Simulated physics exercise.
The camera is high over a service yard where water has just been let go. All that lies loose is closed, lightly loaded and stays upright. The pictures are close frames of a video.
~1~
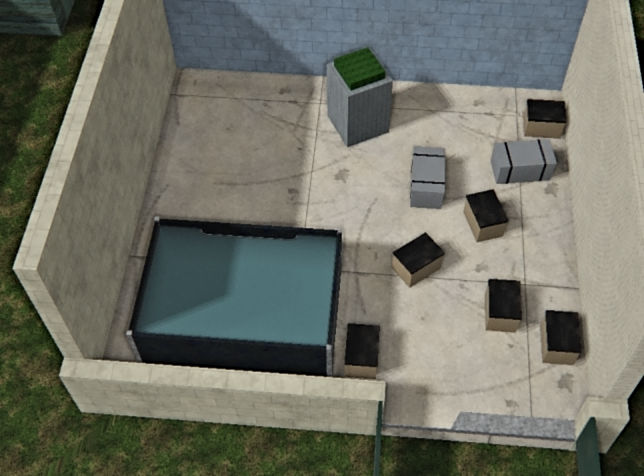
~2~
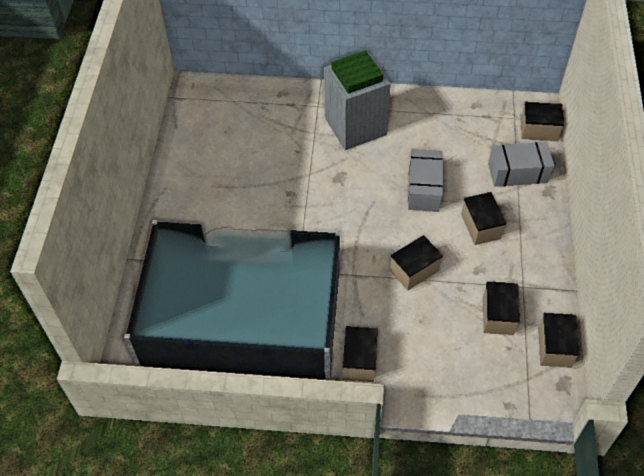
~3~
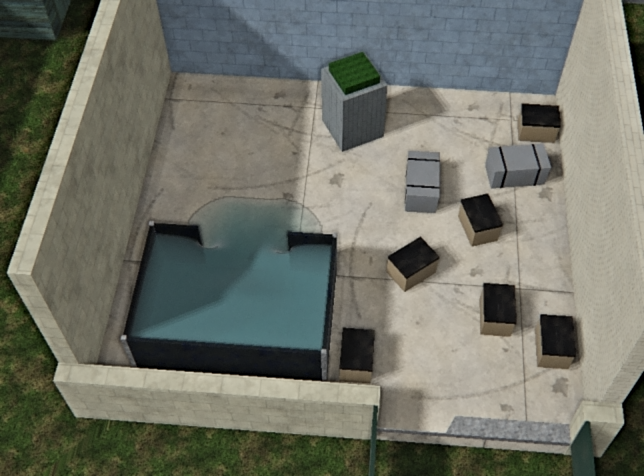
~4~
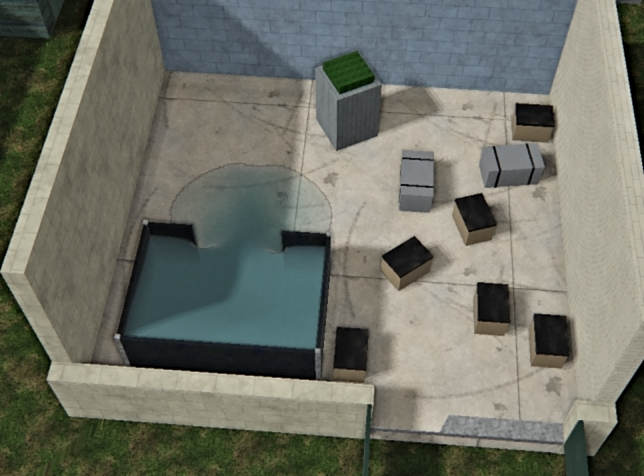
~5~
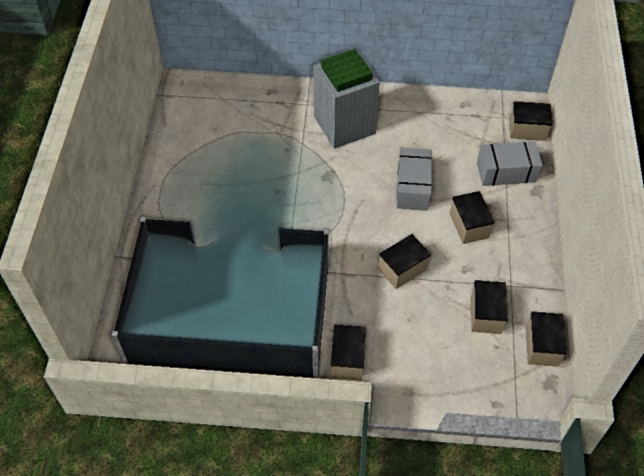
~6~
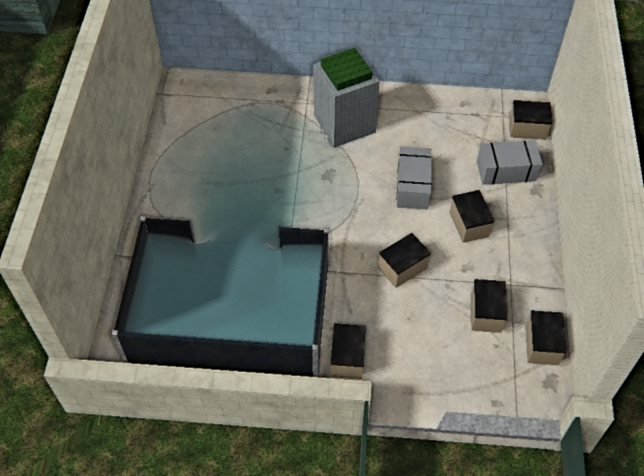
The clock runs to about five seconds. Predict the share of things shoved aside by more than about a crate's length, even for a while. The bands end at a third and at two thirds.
Share: Under a third.
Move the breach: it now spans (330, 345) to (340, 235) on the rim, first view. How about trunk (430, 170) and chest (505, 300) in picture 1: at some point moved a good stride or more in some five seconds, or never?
In that order: Under that, yes.
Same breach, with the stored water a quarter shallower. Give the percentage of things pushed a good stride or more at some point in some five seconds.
Some 10 per cent.
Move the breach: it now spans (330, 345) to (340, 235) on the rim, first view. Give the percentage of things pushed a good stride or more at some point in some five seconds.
Close to 80 %.
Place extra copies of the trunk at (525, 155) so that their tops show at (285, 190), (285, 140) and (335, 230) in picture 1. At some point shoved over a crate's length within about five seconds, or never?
In that order: Shifted that much, swept aside, less than that.
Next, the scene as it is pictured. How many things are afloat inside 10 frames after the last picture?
That makes 0.
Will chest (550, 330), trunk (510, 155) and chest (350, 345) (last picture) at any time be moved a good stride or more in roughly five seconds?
One after the other: Short of that, moved that far, never so far.
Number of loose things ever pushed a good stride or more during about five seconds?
2 of them.
A moment on, 0 of 8 are well off their spots; 0 afloat.
Next, 0 of 8 are well off their spots; 0 afloat.
Later, 0 of 8 are well off their spots; 1 afloat.
In the end, 2 of 8 are well off their spots, and 2 have been at some point; 0 afloat.
